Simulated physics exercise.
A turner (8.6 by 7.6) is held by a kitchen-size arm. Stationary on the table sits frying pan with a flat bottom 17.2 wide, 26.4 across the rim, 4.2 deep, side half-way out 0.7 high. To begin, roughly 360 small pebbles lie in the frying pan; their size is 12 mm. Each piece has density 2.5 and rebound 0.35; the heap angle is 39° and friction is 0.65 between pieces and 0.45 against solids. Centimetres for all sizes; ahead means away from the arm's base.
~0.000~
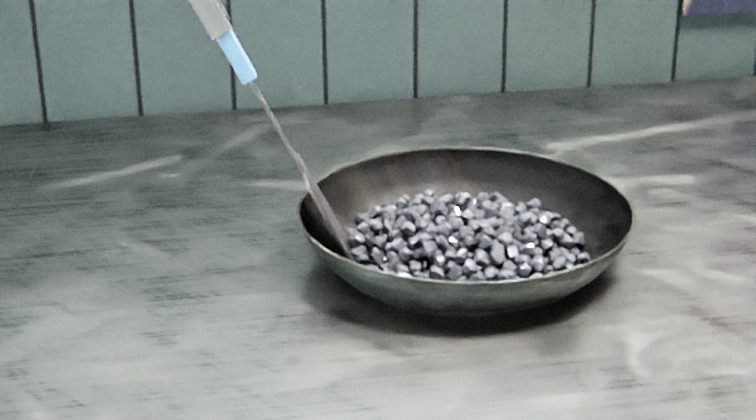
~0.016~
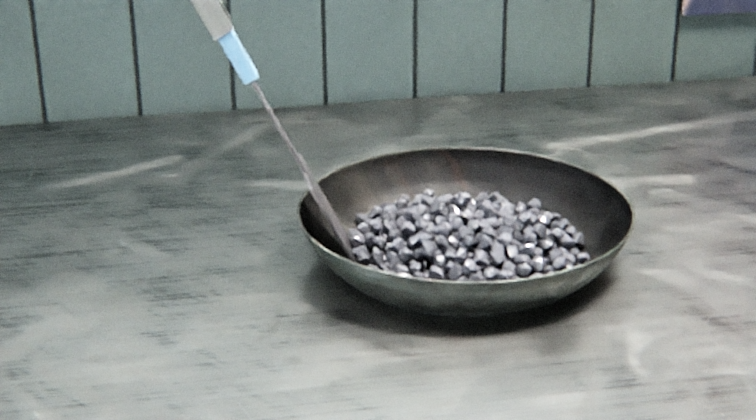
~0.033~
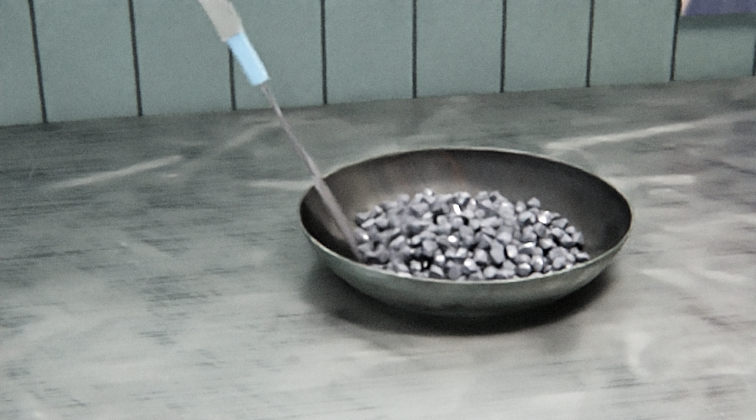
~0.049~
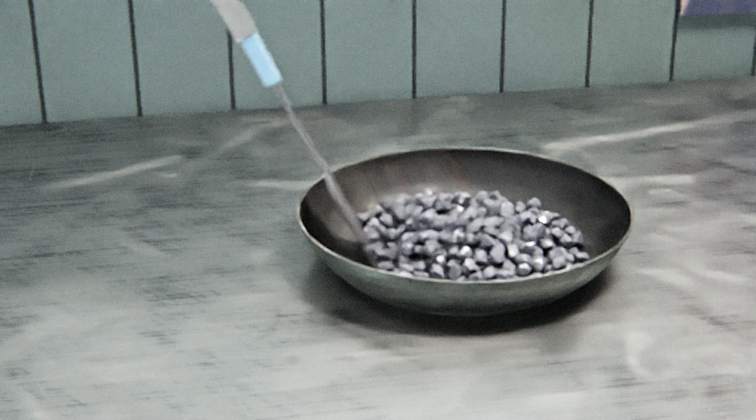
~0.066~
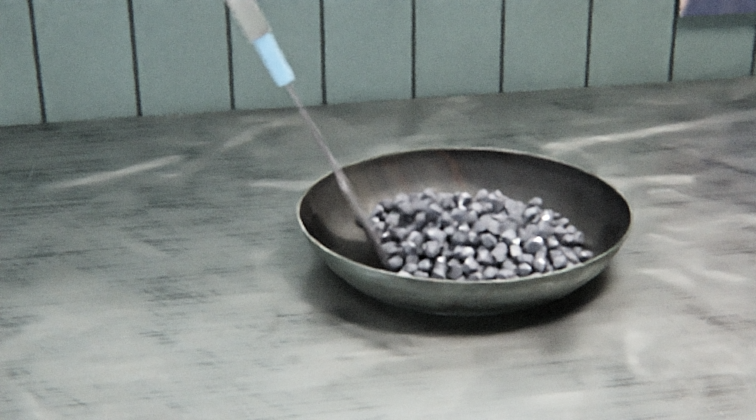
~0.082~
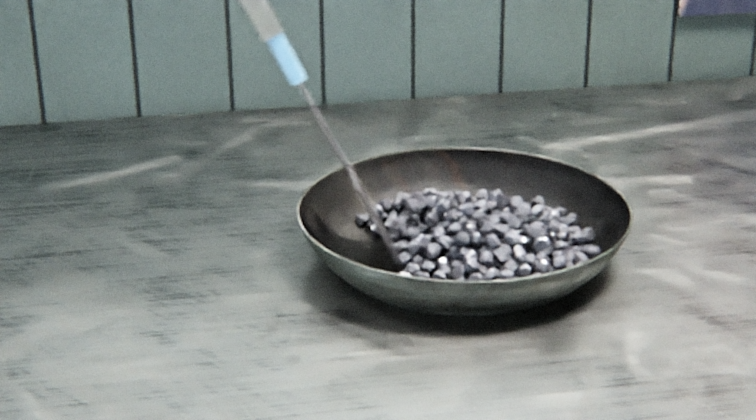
A turner with a light blue section on its handle moves slowly rightward inside a dark frying pan on a gray table, pushing the nearby small gray pebbles slightly to the right while the pan stays still.
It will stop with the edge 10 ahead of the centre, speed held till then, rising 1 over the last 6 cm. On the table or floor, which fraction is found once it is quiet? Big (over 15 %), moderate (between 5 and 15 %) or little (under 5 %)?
The share is big.
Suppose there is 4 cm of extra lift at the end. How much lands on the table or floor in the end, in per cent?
Some 25 in a hundred.
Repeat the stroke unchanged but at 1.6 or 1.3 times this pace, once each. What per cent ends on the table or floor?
First try around 40 %, second try around 35 %.
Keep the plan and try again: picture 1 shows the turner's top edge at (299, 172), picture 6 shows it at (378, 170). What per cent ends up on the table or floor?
My guess would be close to 40 per cent.
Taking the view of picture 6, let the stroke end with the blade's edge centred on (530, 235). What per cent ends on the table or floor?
Close to 5 per cent finishes on the table or floor.
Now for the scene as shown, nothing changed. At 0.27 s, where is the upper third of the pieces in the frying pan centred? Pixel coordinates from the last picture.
The middle sits at approx. (586, 207).
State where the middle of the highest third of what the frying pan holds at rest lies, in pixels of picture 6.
At about (564, 226).
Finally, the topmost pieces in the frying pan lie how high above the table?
It reaches around 5.0 cm.
By 0.18 s, sloping 64°, highest piece 4 above the table; 363 in the frying pan.
By 0.27 s, sloping 64°, highest piece 7 above the table; 355 in the frying pan, 8 on the blade or in flight.
By 0.52 s, sloping 64°, highest piece 8 above the table; 249 in the frying pan, 108 on the table or floor, 6 on the blade or in flight.
By 1.57 s, sloping 64°, highest piece 5 above the table; 249 in the frying pan, 114 on the table or floor.
Final count, 249 in the frying pan, 114 on the table or floor. That is 31 % on the table or floor.
